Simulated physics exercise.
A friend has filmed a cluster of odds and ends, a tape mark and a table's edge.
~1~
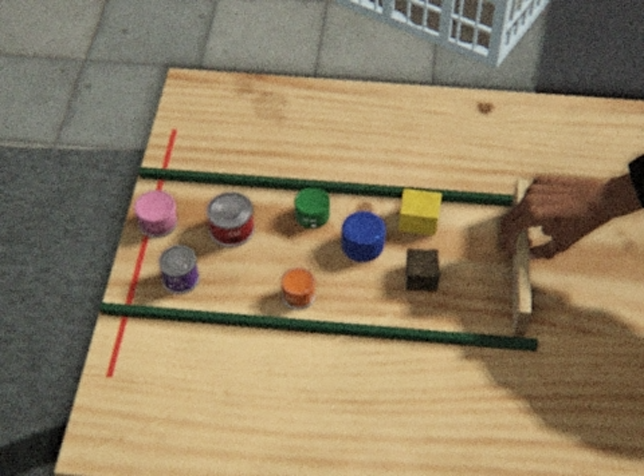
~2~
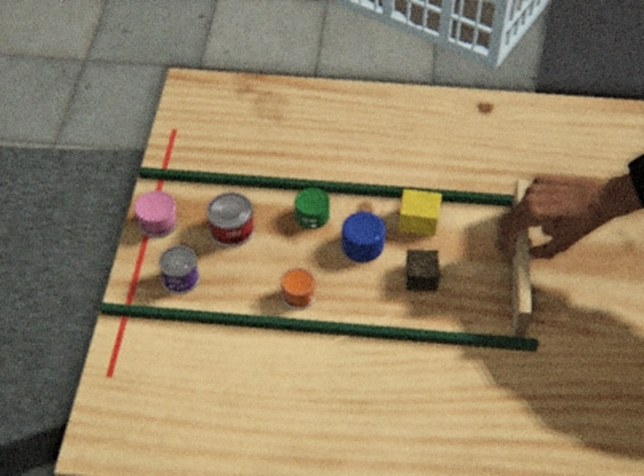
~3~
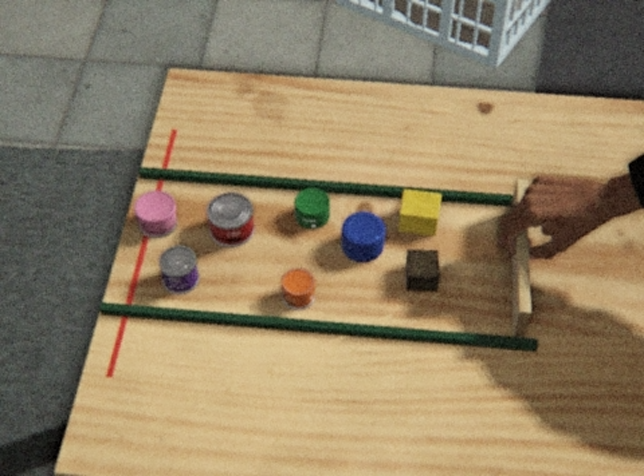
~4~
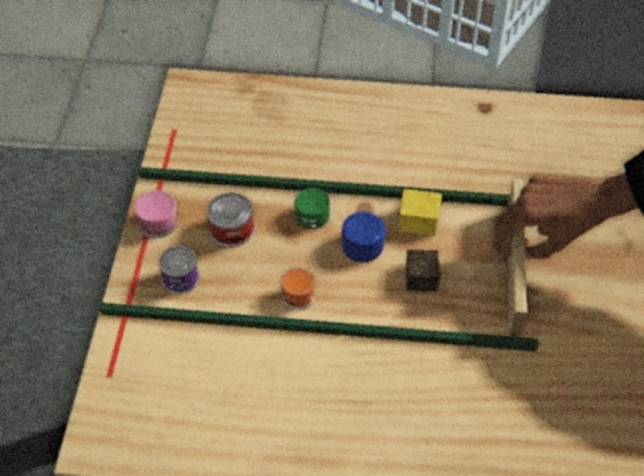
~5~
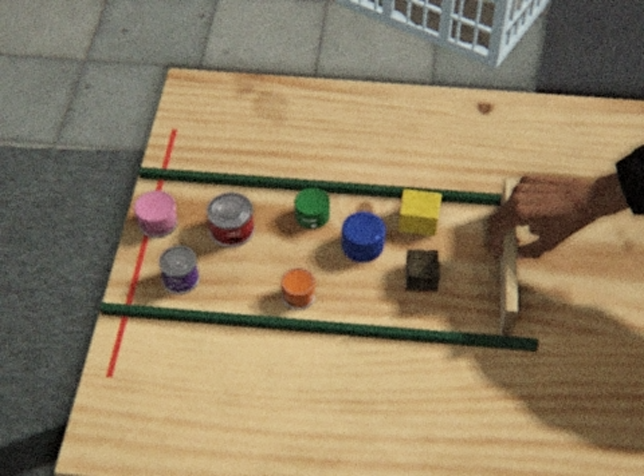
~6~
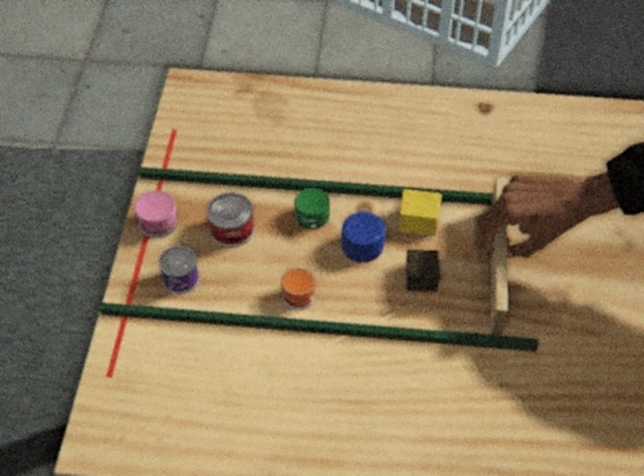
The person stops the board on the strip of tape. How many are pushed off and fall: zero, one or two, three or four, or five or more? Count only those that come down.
As it turns out, the number that fall off is three or four.
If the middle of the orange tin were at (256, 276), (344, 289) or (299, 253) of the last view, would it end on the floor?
Place by place, it remains up; stays on; tumbles off.
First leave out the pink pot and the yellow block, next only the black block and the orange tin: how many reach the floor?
First 2, then 3.
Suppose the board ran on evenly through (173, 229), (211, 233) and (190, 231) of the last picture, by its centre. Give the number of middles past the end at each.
In that order 3, 1 and 1.
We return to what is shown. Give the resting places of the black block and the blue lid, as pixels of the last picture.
About (124, 249), and the other about (127, 217).
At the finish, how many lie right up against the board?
The number is 4.
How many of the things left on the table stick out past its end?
That would be 4.
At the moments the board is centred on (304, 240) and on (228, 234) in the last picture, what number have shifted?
By then 6, and 8.
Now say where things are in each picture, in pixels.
In the first frame, pink pot (156, 214); purple tin (179, 270); red pot (231, 220); board (520, 257); tape (145, 242).
In the second frame, purple tin (179, 270); board (520, 257).
In the third frame, red pot (231, 220); blue lid (363, 237).
In the fourth frame, pink pot (157, 215); green tub (312, 209).
In the fifth frame, purple tin (179, 270); orange tin (298, 289).
In the sixth frame, pink pot (157, 215); purple tin (179, 270); red pot (231, 220); board (498, 255); tape (145, 242).
Soon after, none off yet; pink pot at rest near (157, 215); purple tin at rest near (179, 270); red pot at rest near (231, 220).
In the end, the number that fall off is three or four; gone, green tub, red pot, purple tin and pink pot.
